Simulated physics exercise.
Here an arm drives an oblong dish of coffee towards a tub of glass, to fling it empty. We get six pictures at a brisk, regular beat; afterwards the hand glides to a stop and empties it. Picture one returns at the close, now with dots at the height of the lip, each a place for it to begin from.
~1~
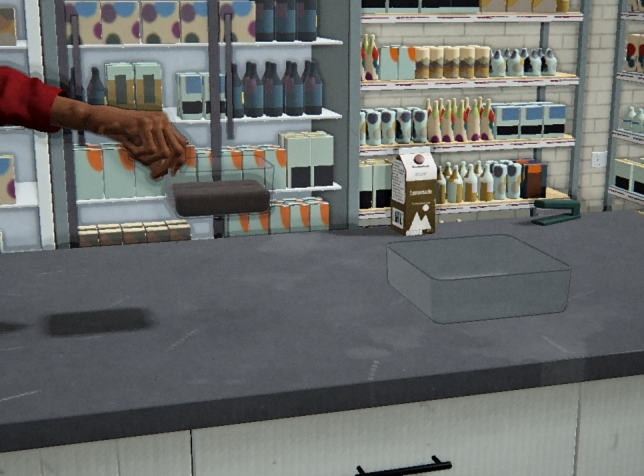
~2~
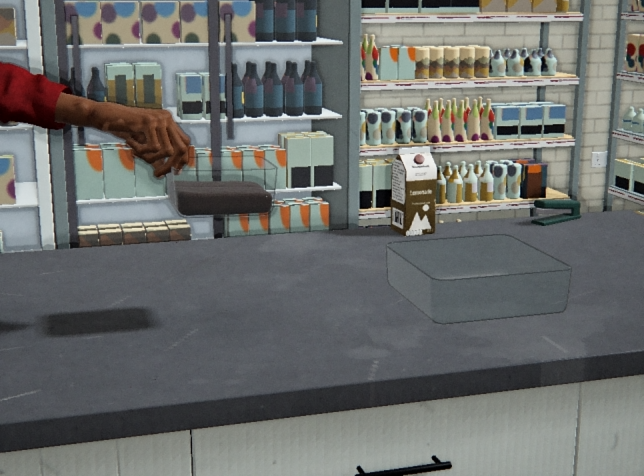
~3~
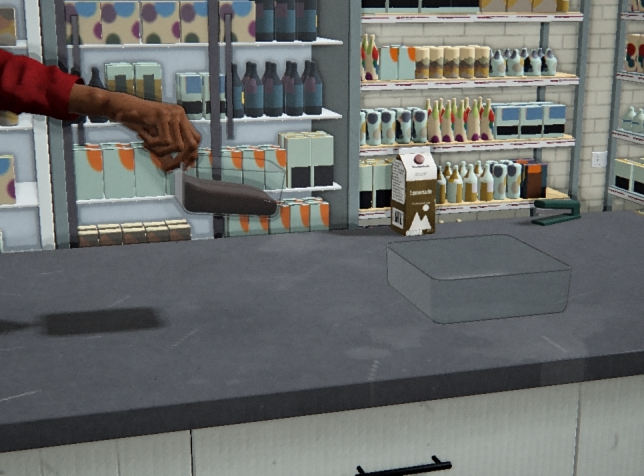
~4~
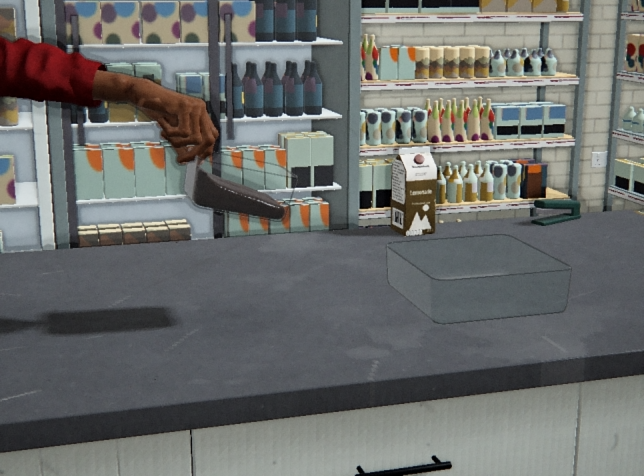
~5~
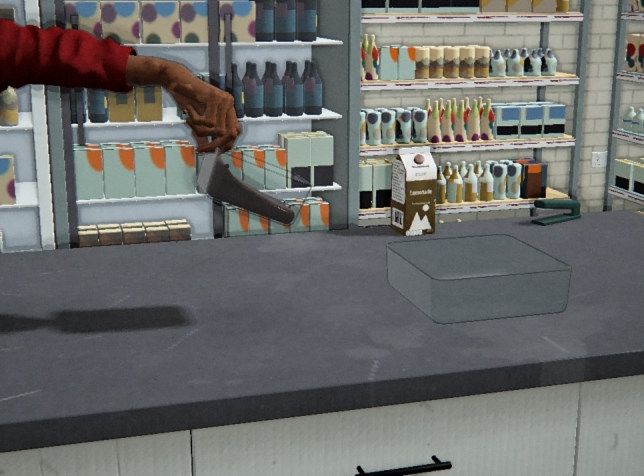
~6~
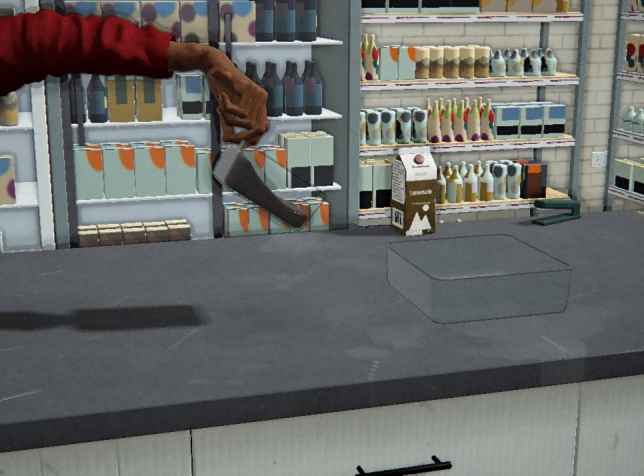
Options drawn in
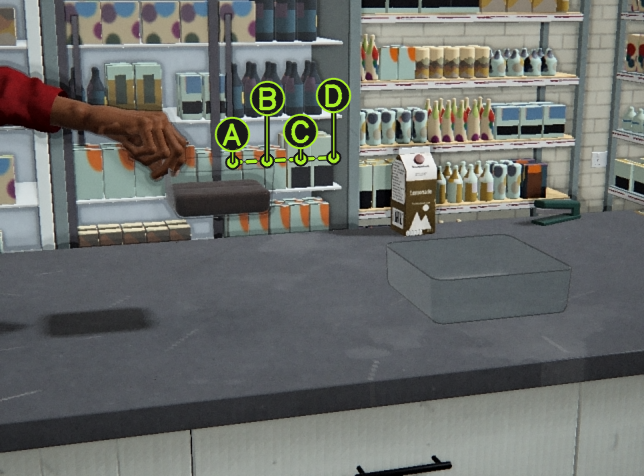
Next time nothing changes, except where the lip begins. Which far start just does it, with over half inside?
A will do.
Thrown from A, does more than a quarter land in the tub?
Yes, it does.
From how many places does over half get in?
All four.
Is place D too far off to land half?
No.
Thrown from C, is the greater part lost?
No.
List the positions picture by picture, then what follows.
In the first frame, upright, lip at (266, 160); tub from (431, 324) to (565, 311); nothing has left yet.
In the second frame, upright, lip at (269, 162); nothing has left yet.
In the third frame, tipped about 6°, lip at (277, 165); nothing has left yet.
In the fourth frame, tipped about 14°, lip at (289, 171); nothing has left yet.
In the fifth frame, tipped about 23°, lip at (303, 179); nothing has left yet.
In the sixth frame, tipped about 35°, lip at (319, 188); nothing has left yet.
In lime, A at (232, 162); B at (267, 160); C at (300, 159); D at (333, 157).
Choosing A, about 64 % lands in the tub, 19 % falls short and 17 % goes beside or beyond.
Choosing B, about 73 % lands in the tub, 6 % falls short and 20 % goes beside or beyond.
Choosing C, about 92 % lands in the tub, 4 % falls short and 5 % goes beside or beyond.
Choosing D, about 81 % lands in the tub, 5 % falls short and 15 % goes beside or beyond.
